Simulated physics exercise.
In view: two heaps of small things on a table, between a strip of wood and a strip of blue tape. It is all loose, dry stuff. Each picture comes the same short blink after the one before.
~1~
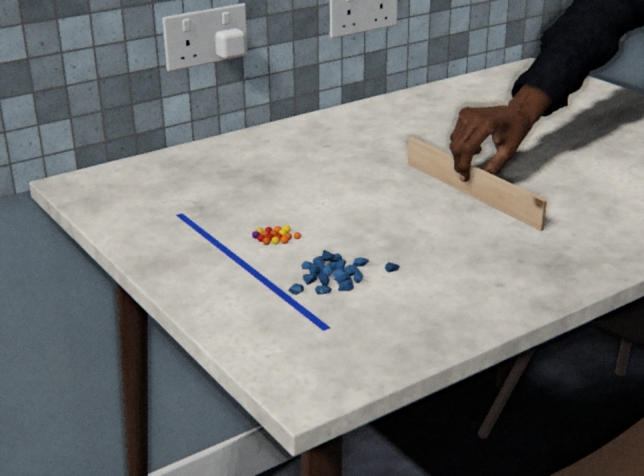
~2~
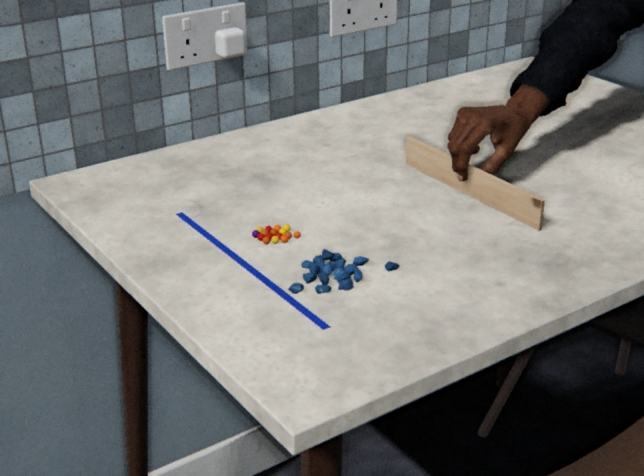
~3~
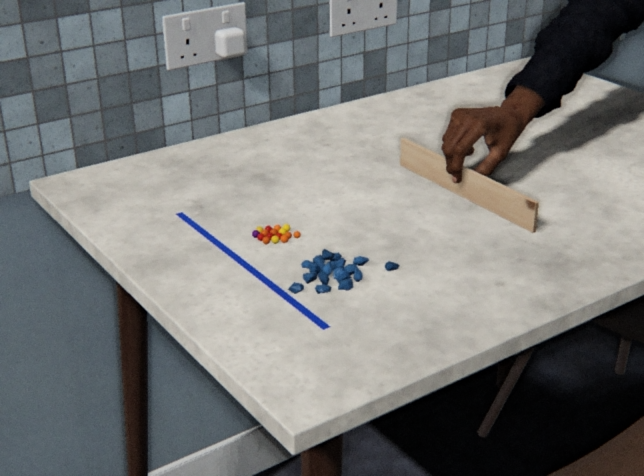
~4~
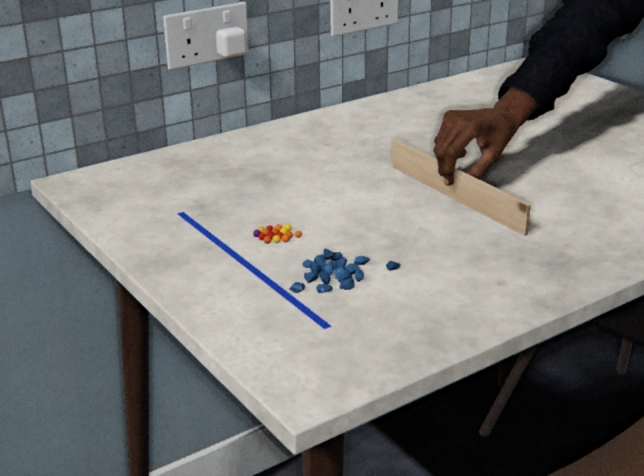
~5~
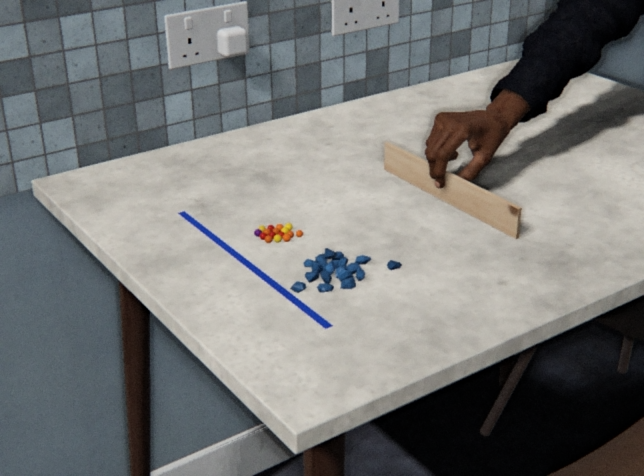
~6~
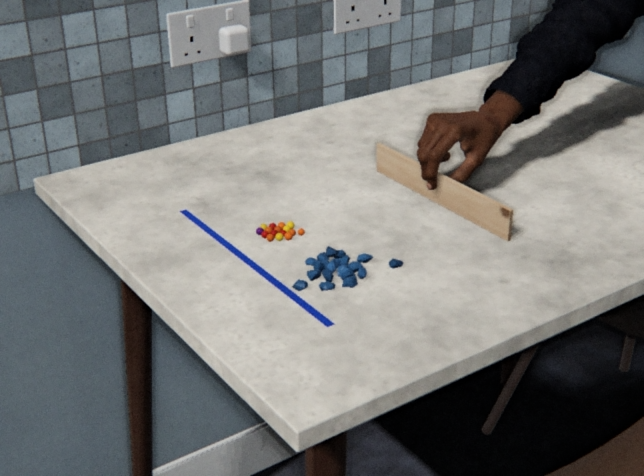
In the video, a hand holding a strip of wood upright on a table slides it slowly a short way left toward a heap of blue stones and a smaller heap of colourful beads, which stay still beside blue tape.
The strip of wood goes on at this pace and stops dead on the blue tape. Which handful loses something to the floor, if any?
Near handful: It keeps clear of the drop. Far handful: It sends some to the floor.
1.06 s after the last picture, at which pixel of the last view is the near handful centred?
Roughly at (258, 295).
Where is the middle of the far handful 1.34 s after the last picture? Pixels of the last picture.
Near (166, 268).
Then, 0.52 s on from there, strip of wood still moving, near (346, 204); near handful all on the table, its front near (300, 285); far handful all on the table, its front near (260, 231).
Then, 1.06 s on from there, strip of wood stopped at the blue tape; near handful all on the table, its front near (244, 313); far handful all on the table, its front near (205, 253).
Then, 1.34 s on from there, strip of wood stopped at the blue tape; near handful all on the table, its front near (243, 314); far handful all on the table, its front near (168, 278).
In the end, strip of wood stopped at the blue tape; near handful all on the table, its front near (243, 314); far handful the bulk over the edge.
